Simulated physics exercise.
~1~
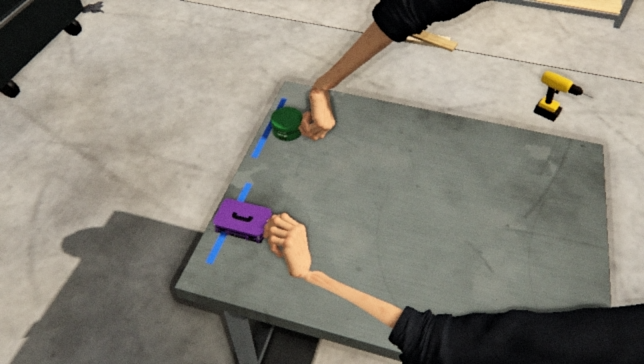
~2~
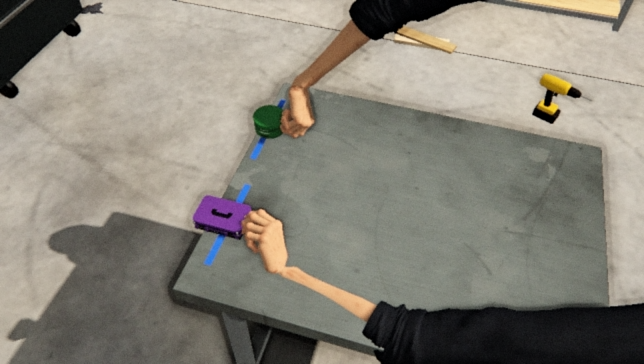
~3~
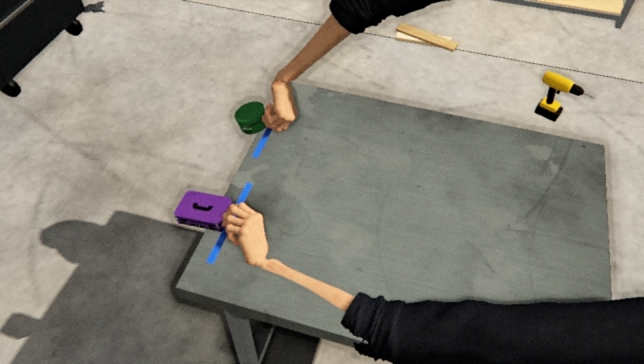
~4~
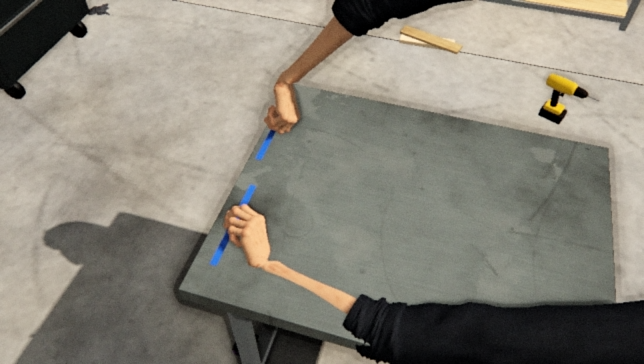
Purple case and green tub sliding left across a gray workbench, pushed by two hands past blue tape and over the edge.
